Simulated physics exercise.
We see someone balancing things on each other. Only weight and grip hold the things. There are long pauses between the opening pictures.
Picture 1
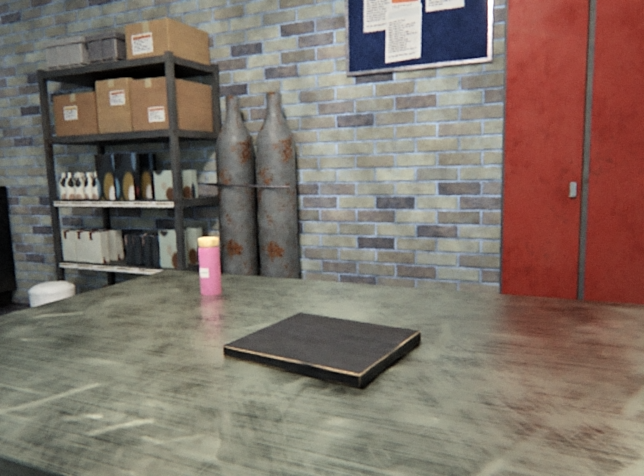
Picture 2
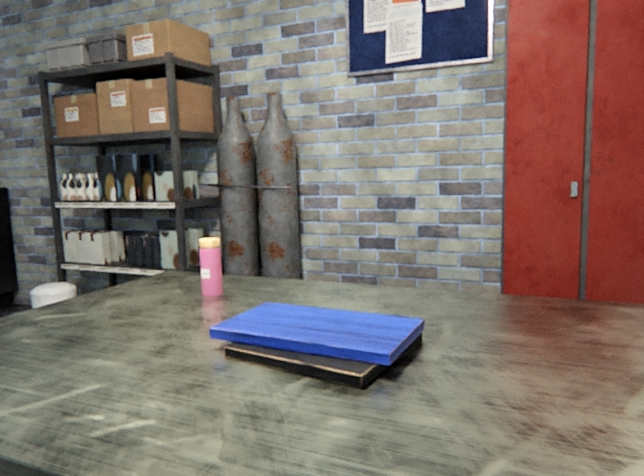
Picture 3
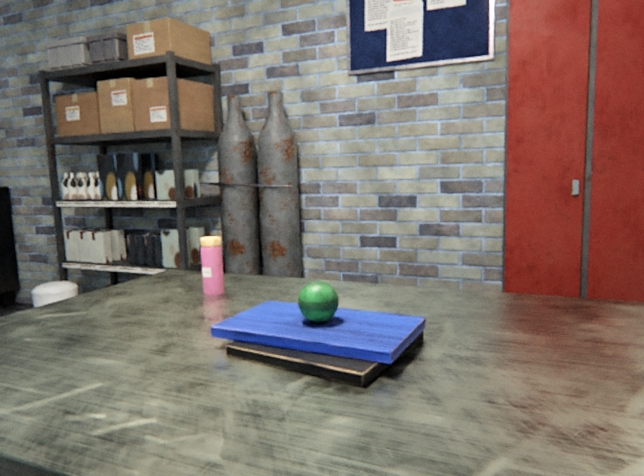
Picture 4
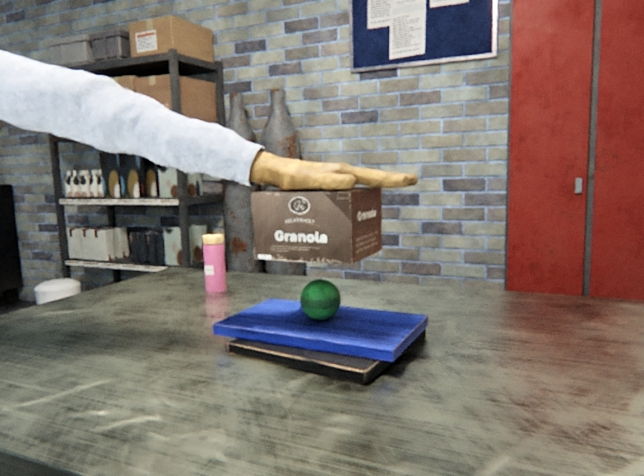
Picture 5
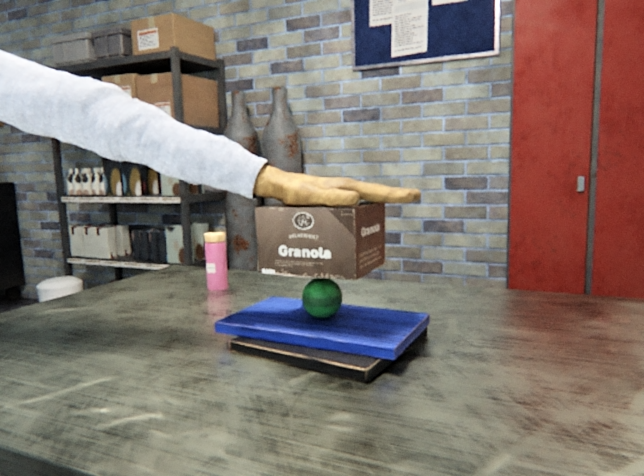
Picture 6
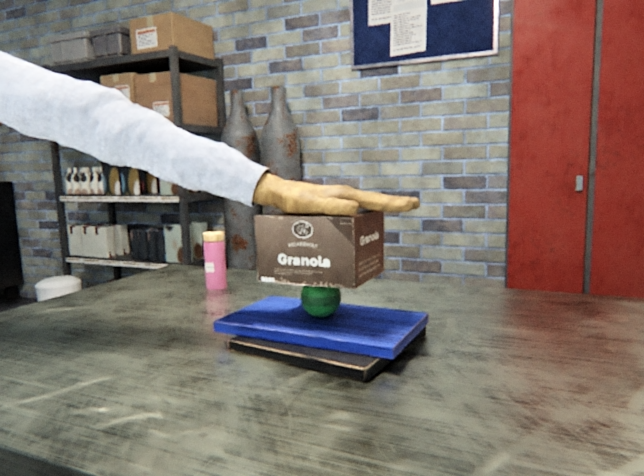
In the video, a black board lies on a table near a pink shaker, then a blue board and a green ball appear stacked on it, and a gloved hand lowers a brown granola box onto the ball.
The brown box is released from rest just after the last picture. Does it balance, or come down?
It gives way.
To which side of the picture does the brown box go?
To the right.
Then, 0.50 s on from there, brown box turned 36° from how it was put near (346, 252).
Then, 0.70 s on from there, brown box now fallen.
Then, 0.90 s on from there, things are still on the move.
Then, 1.50 s on from there, nothing new.
In the end, fallen, brown box; the other 4 unmoved. At the end, from the last picture's camera, brown box near (491, 327). The pile loses its balance.
